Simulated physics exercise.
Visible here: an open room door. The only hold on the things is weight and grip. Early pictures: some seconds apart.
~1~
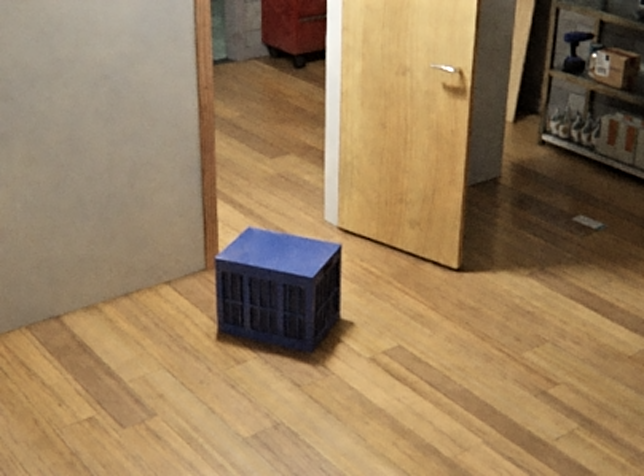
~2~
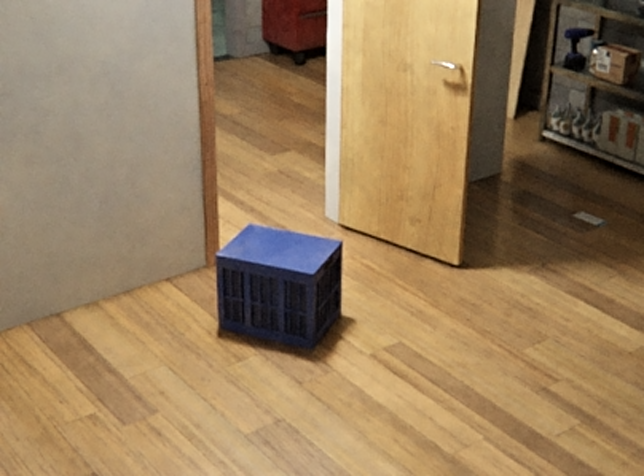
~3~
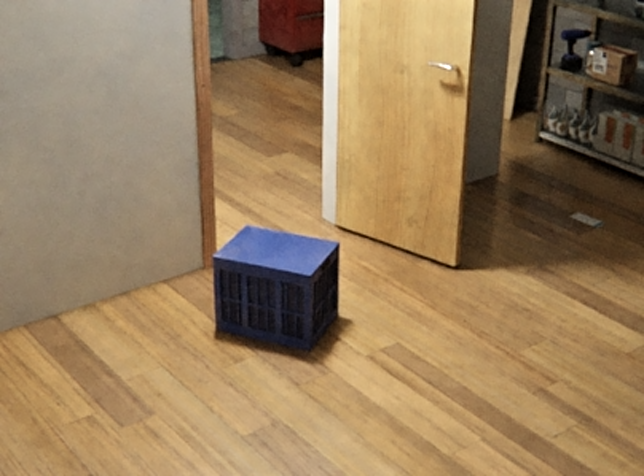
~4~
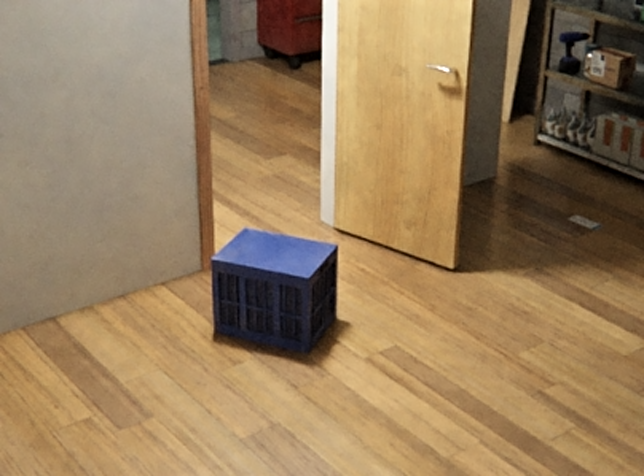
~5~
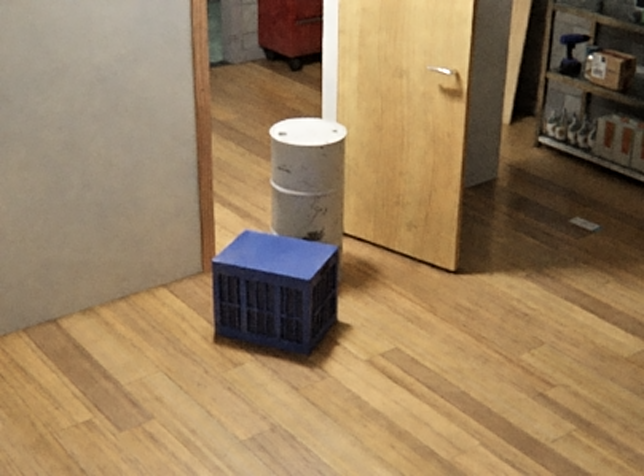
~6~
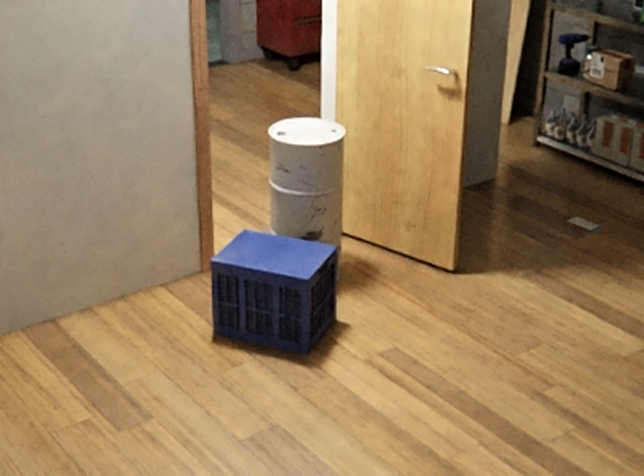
A white drum suddenly appeared behind the blue crate near the doorway, where there had been only bare floor before. Otherwise, the wooden door stayed wide open and the crate sat still.
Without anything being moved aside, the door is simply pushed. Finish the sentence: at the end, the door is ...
... still partly open.
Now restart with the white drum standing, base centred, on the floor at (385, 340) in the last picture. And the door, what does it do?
Observation: Afterwards the door travels the full way.
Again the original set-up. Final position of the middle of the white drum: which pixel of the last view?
It ends up near (298, 204).
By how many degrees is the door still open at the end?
Close to 55 degrees, I'd say.
Then, 0.40 s after the last picture, door at 95°.
Then, 0.70 s after the last picture, door at 77°.
Then, 0.90 s after the last picture, door at 62°.
Then, 1.00 s after the last picture, door at 57°; white drum slid a little near (303, 204).
At rest, door at 54°; both in place. Seen from the same camera at the end, white drum near (298, 204).
